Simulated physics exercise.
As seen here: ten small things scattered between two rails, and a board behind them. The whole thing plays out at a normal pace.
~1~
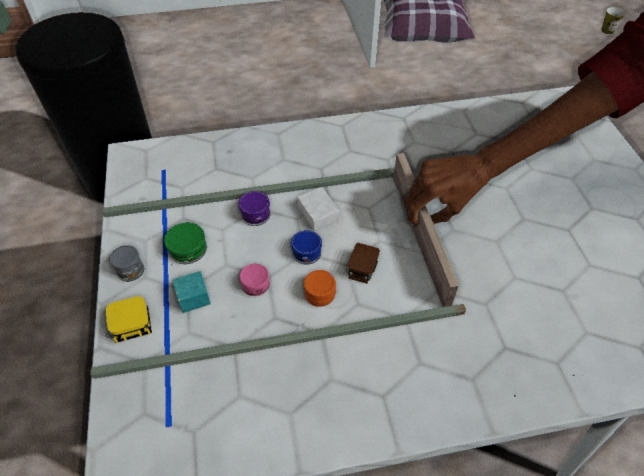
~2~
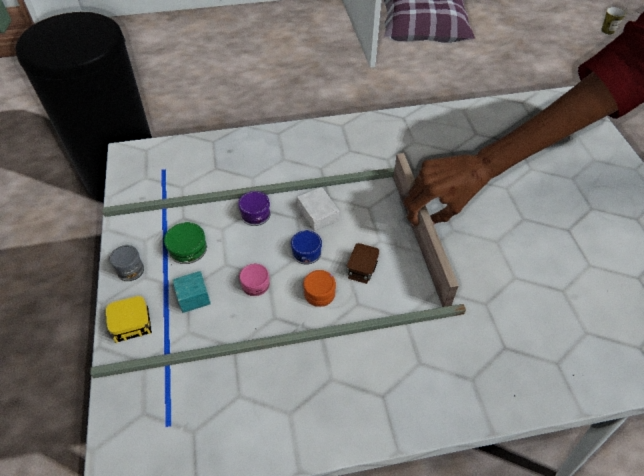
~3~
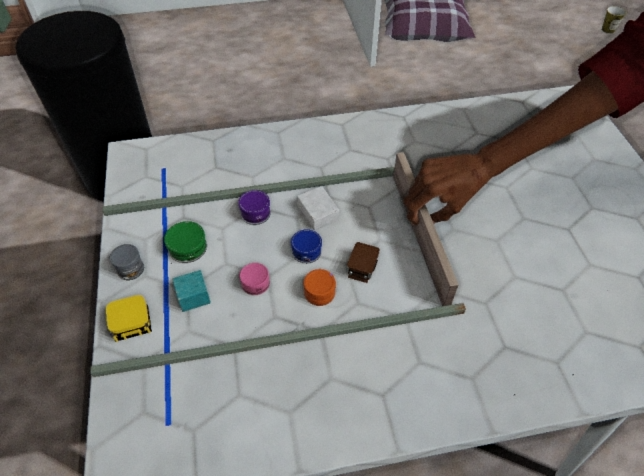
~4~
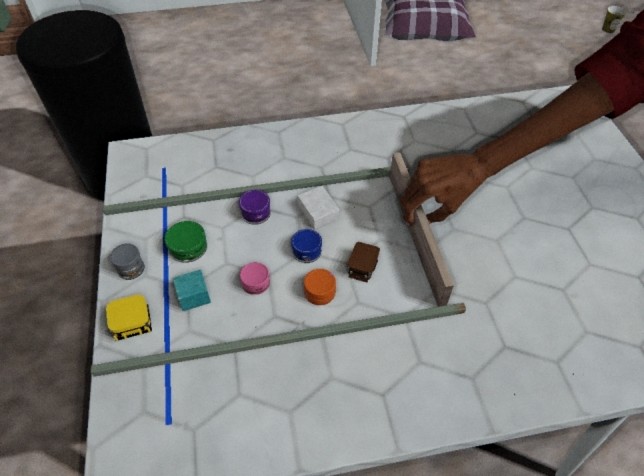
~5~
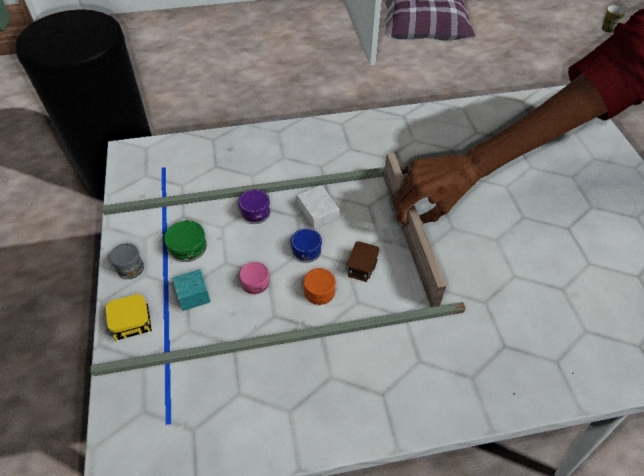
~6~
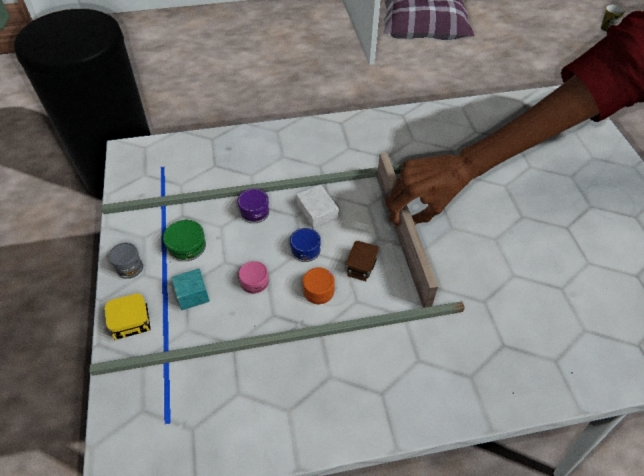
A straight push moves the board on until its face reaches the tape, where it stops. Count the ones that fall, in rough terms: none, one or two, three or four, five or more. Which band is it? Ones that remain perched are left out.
Lost one or two.
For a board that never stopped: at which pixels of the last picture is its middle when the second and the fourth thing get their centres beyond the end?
Pixels in order: Roughly (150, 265), roughly (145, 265).
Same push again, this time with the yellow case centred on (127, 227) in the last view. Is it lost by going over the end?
From that start the object does not stay.
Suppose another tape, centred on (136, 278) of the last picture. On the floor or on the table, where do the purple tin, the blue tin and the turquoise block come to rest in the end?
In short: Purple tin gone, blue tin safe, turquoise block gone.
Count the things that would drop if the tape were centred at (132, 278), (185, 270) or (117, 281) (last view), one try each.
Down on the floor: 6, 0 and 6.
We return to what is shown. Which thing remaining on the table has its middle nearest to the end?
Yellow case ends nearest.
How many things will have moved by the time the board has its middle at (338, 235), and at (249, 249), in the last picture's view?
The counts are 3 and 7.
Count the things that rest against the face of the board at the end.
At rest, 4 are in contact.
Soon after, none off yet; grey pot at rest near (126, 261); yellow case at rest near (128, 317); green pot at rest near (185, 241).
In the end, the number that fall off is one or two; gone, grey pot.
